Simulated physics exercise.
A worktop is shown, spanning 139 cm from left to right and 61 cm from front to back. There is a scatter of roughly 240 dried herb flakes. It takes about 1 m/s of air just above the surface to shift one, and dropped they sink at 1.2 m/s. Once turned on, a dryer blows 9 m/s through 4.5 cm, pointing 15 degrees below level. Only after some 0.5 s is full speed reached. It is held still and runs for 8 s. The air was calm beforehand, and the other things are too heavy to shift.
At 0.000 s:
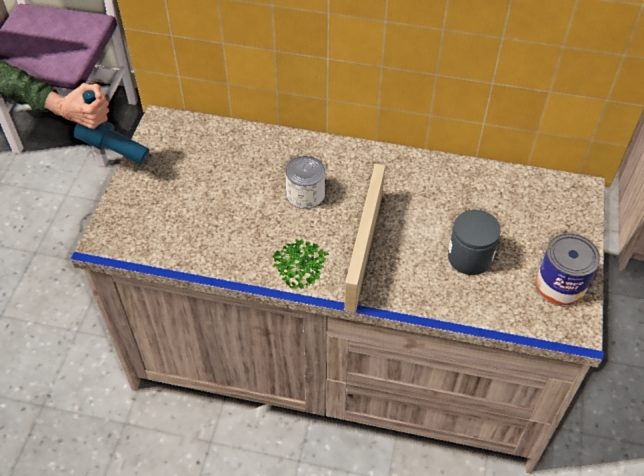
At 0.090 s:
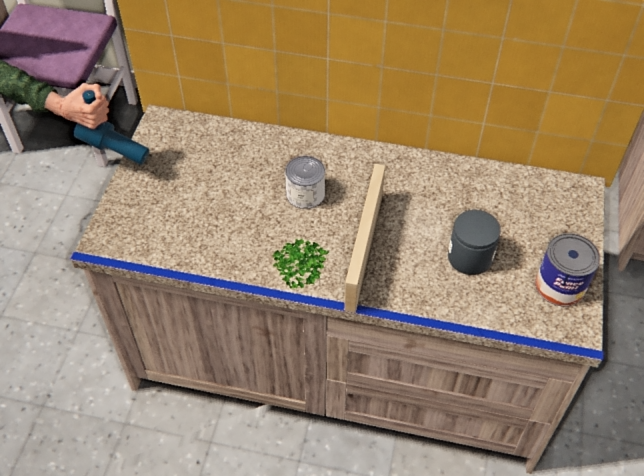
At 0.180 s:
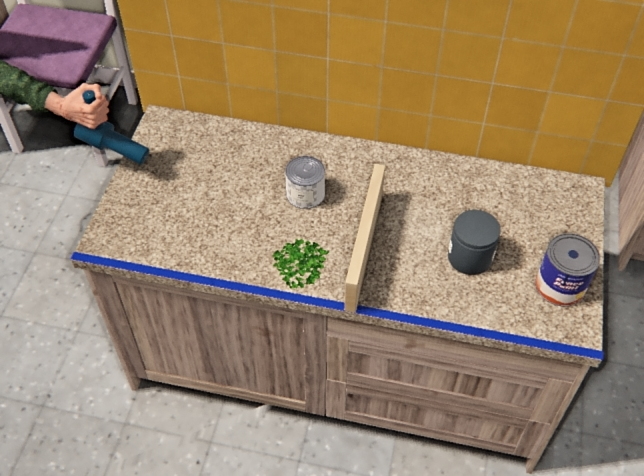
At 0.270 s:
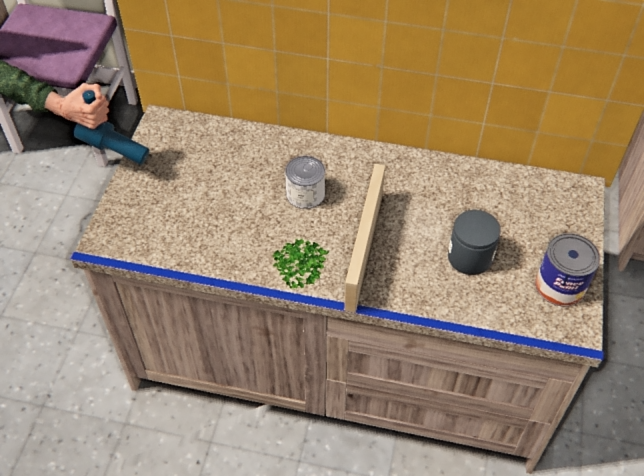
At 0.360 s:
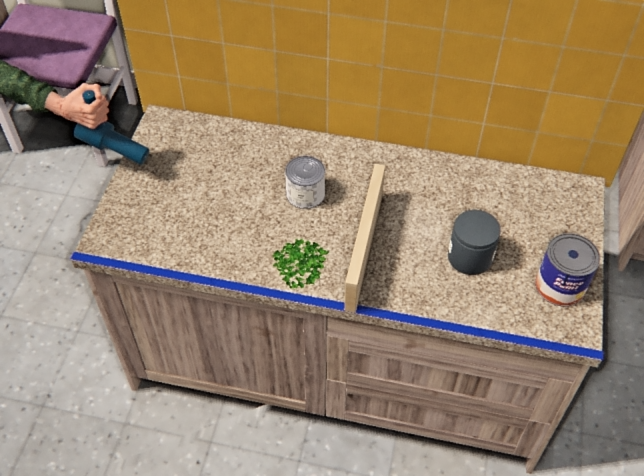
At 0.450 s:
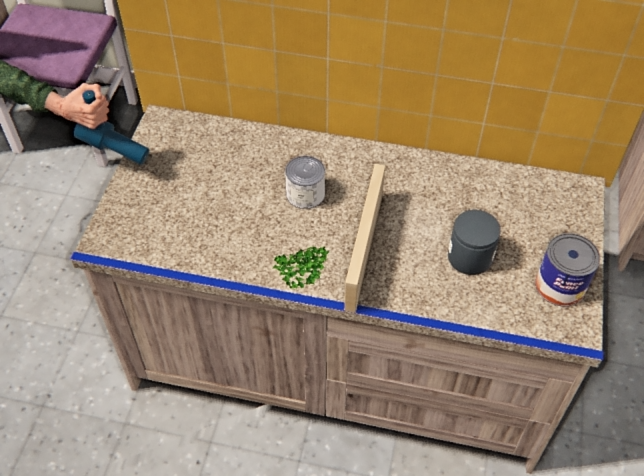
The green flakes on the speckled worktop lay still beside a board and three tins while a hand held a dryer at the left, then some on the pile's upper left side disappeared.
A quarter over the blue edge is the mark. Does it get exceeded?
Yes, it is passed.
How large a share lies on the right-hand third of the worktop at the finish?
0 %.
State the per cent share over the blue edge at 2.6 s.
100 per cent or so.
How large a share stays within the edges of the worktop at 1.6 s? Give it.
Close to 0 in a hundred remain at that time.
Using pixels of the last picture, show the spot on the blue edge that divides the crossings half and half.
Close to pixel (316, 306).
After 1.6 s the count stands so, 100 % are over the blue edge.
After 2.6 s the count stands so, 100 % are over the blue edge.
After 4.4 s the count stands so, 100 % are over the blue edge.
After 8.0 s, at the end, 100 % are over the blue edge.
